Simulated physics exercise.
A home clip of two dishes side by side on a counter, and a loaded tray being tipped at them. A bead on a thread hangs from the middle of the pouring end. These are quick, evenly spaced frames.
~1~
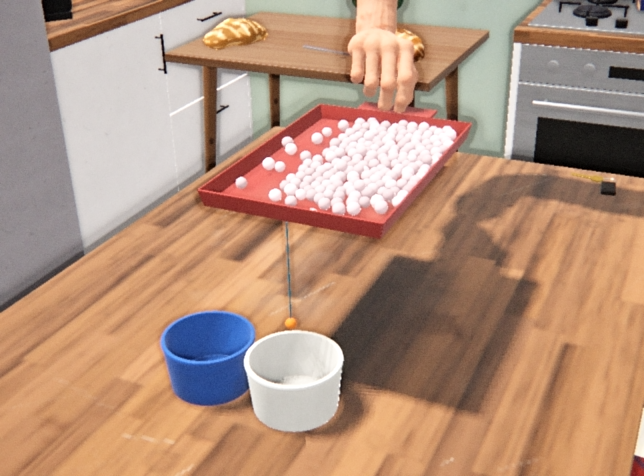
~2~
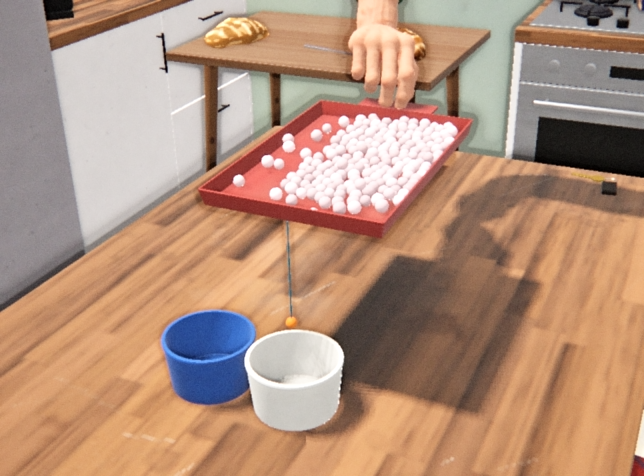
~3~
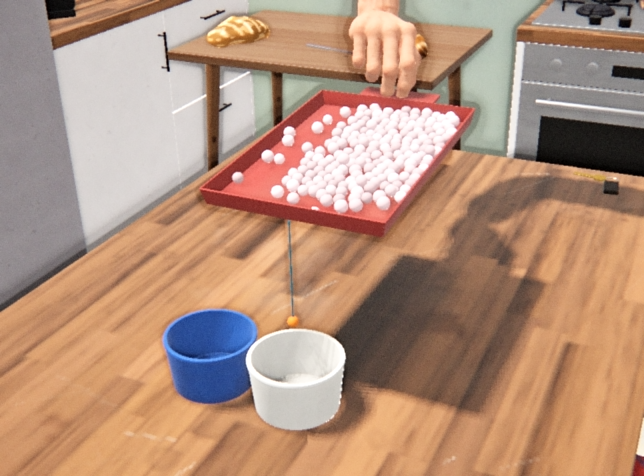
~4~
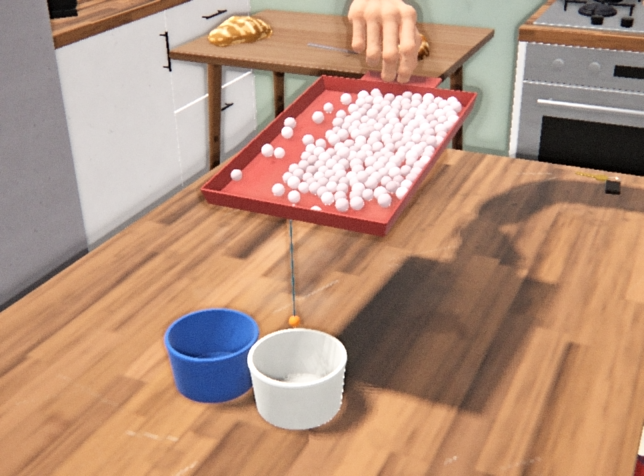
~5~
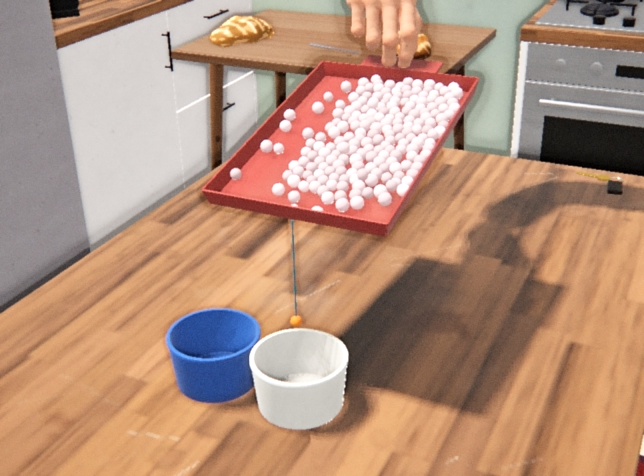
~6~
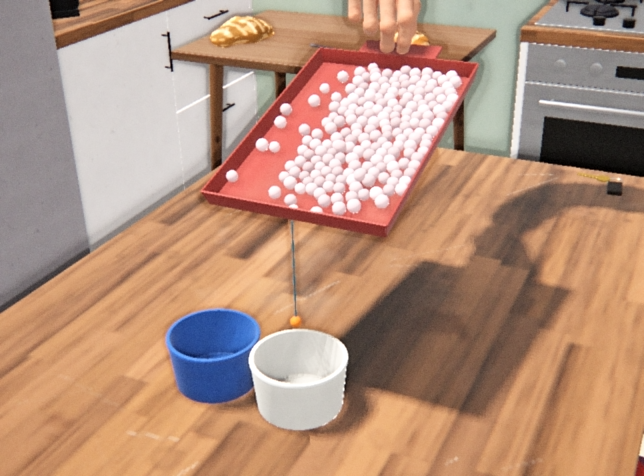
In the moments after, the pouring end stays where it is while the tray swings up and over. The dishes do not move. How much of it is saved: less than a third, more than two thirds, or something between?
The two hold from one third to two thirds of the load.
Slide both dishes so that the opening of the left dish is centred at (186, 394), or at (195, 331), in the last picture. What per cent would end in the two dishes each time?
The first gives 0 %, the second 40 %.
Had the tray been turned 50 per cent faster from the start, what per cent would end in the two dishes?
About 40 per cent.
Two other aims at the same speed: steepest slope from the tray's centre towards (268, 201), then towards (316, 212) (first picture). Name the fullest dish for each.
First left, then the right-hand dish.
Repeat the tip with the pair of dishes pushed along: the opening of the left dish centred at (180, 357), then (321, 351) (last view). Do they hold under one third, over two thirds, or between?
First the middle third, then under a third.
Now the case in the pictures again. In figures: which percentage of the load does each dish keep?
Left dish: 20 %, right dish: 20 %.
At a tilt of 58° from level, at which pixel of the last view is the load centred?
Around (305, 183).
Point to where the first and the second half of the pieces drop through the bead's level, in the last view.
At about (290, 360), then at (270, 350).
Soon, tray tipped steeply; most on the tray; a stray few in the right dish; a stray few in the left dish; a stray few outside both; a small part in the air.
A while on, tray tipped right over; a small part on the tray; about a quarter in the right dish; about a quarter in the left dish; about a third outside both; a small part in the air.
Towards the end, tray tipped past a quarter turn; about a quarter in the right dish; about a quarter in the left dish; about half outside both.
Finally, tray tipped past a quarter turn; about a quarter in the right dish; about a quarter in the left dish; about half outside both.
